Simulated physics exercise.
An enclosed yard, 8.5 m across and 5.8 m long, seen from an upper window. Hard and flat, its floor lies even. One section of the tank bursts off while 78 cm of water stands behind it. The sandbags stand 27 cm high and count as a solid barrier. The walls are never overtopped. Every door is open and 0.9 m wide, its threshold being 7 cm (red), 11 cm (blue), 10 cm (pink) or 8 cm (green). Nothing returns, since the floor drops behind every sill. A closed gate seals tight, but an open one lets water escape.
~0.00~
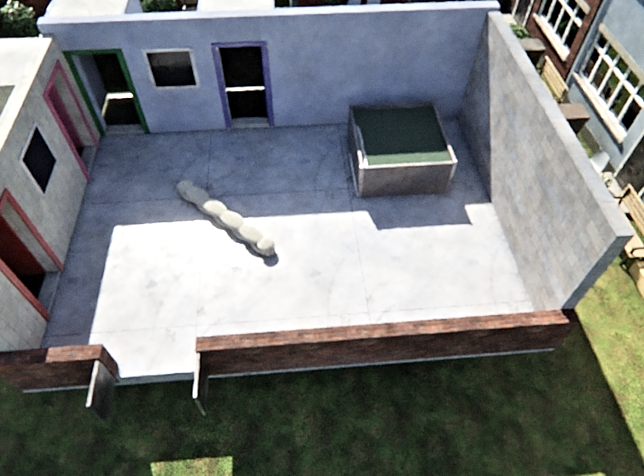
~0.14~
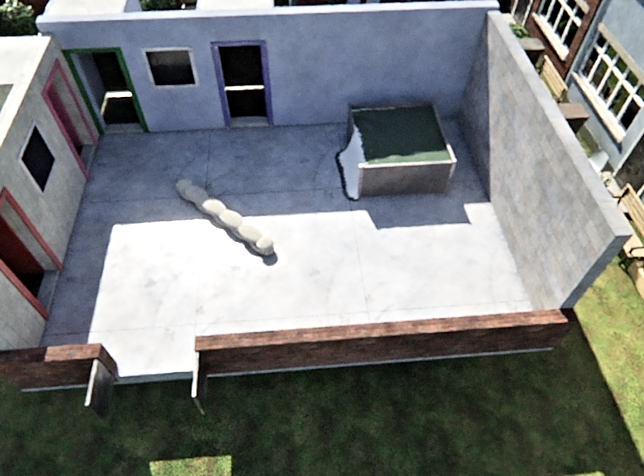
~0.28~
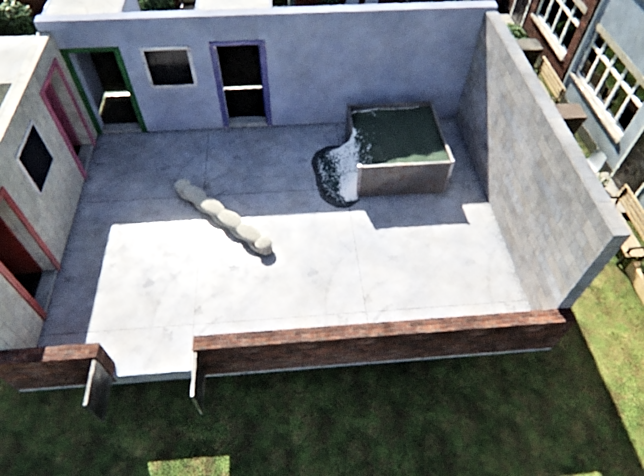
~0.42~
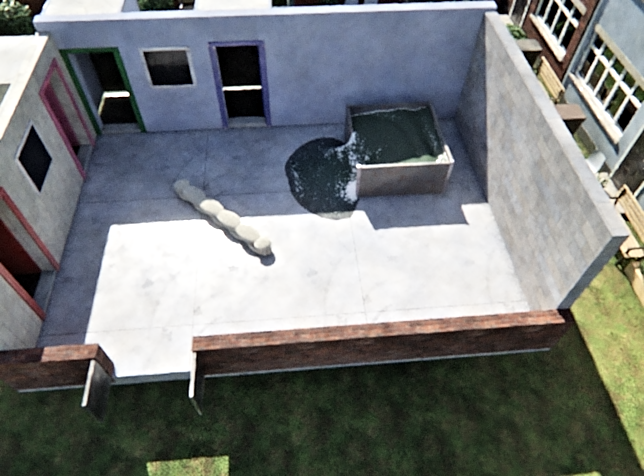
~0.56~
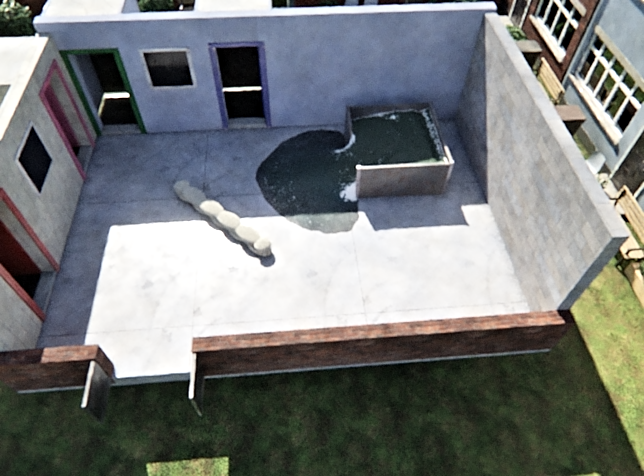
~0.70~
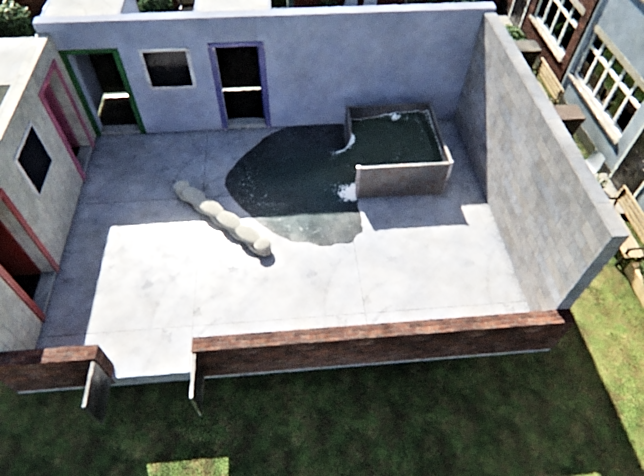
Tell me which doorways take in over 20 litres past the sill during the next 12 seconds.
At the end, the red door falls short of the limit; the blue door falls short of the limit; the pink door surpasses the limit; the green door surpasses the limit.
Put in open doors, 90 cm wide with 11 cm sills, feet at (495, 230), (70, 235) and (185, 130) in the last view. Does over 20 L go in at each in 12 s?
So, in the order given, it's shy of the mark, then shy of the mark, then beyond the mark.
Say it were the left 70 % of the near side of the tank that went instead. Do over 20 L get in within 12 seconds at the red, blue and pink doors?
Compared with the limit, red is higher, blue is lower and pink is lower.
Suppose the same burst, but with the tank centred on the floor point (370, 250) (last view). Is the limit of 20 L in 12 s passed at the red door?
Red: Too much.
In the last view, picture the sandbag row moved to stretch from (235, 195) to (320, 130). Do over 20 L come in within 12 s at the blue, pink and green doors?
At the blue door the limit is not reached, at the pink door it is not reached, and at the green door it is not reached.
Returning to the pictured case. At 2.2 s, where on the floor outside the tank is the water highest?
Spot: Approx. (96, 140).
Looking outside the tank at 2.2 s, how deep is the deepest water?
It gets to some 48 cm.
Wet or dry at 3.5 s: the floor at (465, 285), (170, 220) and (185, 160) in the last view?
Going in order, clear, then clear, then covered.
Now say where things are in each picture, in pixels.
The first frame shows the tank at (400, 136) is whole and still, 78 cm deep.
In the second frame, water pours out at (357, 165) and has run 0.8 m, to (357, 199); typically 9 cm deep outside, 78 cm at the tank's back.
In the third frame, the front is at (335, 203), 1.0 m from the gap at (355, 165); 1.2 m2 of floor is under water; 78 cm left at the back of the tank.
In the fourth frame, the front is at (289, 167), 1.4 m from the gap at (354, 167); 2.5 m2 of floor is under water; 73 cm left at the back of the tank.
In the fifth frame, water pours out at (354, 168) and has run 2.0 m, to (261, 171); typically 7 cm deep outside, 66 cm at the tank's back.
In the sixth frame, the front is at (230, 187), 2.7 m from the gap at (354, 167); 6.6 m2 of floor is under water; 68 cm left at the back of the tank.
After 1.4 s water covers 25 % of the floor and is deepest (36 cm) near (235, 221); red door not reached, blue door 11 cm at the sill, 0 L in, pink door not reached, green door not reached.
After 2.2 s water covers 40 % of the floor and is deepest (48 cm) near (96, 140); red door not reached, blue door 11 cm at the sill, 0 L in, pink door 16 cm at the sill, 14 L in, green door 18 cm at the sill, 0 L in.
After 3.5 s water covers 45 % of the floor and is deepest (32 cm) near (96, 140); red door not reached, blue door 9 cm at the sill, 1 L in, pink door 25 cm at the sill, 114 L in, green door 20 cm at the sill, 94 L in.
After 7.0 s water covers 80 % of the floor and is deepest (14 cm) near (90, 161); red door 3 cm at the sill, 0 L in, blue door 8 cm at the sill, 3 L in, pink door 14 cm at the sill, 259 L in, green door 13 cm at the sill, 215 L in.
After 12.0 s water covers 95 % of the floor and is deepest (7 cm) near (33, 360); red door 5 cm at the sill, 0 L in, blue door 5 cm at the sill, 3 L in, pink door 6 cm at the sill, 266 L in, green door 5 cm at the sill, 231 L in.
